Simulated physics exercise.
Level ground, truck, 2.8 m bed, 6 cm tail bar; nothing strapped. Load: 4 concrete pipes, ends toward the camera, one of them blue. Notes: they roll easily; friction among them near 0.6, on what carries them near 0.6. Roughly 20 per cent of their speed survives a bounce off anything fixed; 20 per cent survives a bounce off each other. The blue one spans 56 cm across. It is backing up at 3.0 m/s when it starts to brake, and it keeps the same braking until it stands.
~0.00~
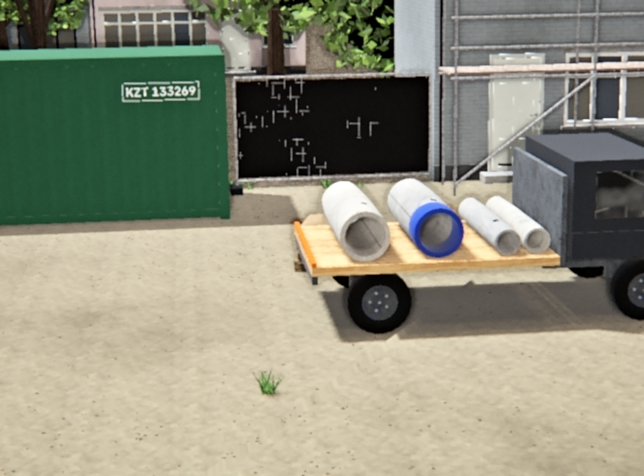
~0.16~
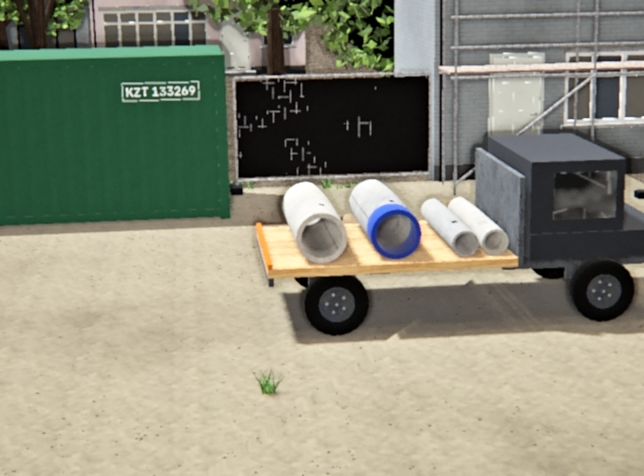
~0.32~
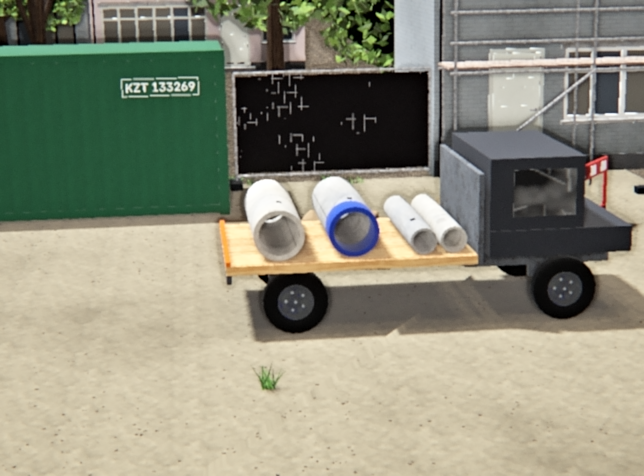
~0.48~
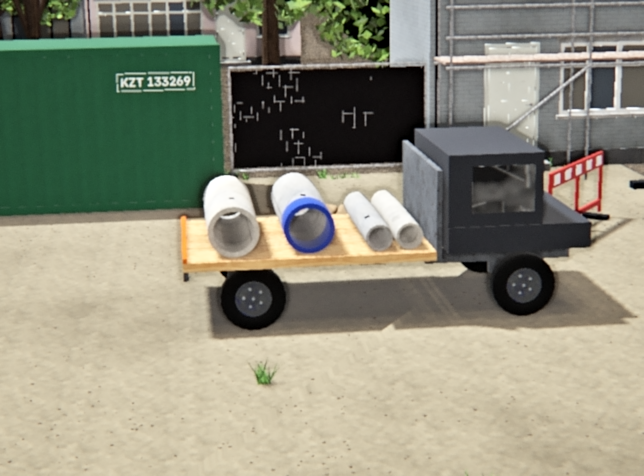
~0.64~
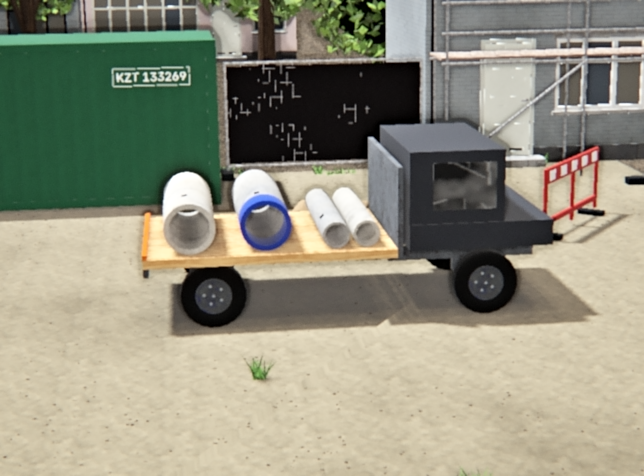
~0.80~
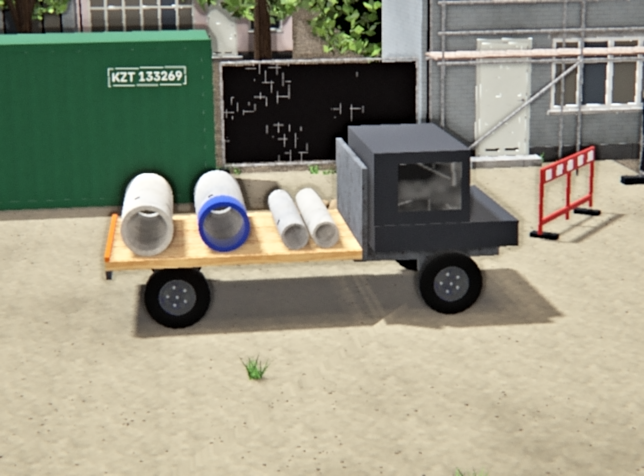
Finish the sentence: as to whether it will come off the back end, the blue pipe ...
... will not.
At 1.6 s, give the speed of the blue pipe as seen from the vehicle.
Reading: Roughly 0.9 m/s.
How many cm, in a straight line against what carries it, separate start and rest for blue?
Blue: 100.
By 1.6 s, blue is on the bed, 70 cm from the bar, rolling towards it; 0 over the tail so far.
By 2.7 s, blue is on the bed, 50 cm from the bar, rolling towards it; 0 over the tail so far.
Finally (3.9 s), blue is on the bed, 40 cm from the bar; 1 over the tail so far.
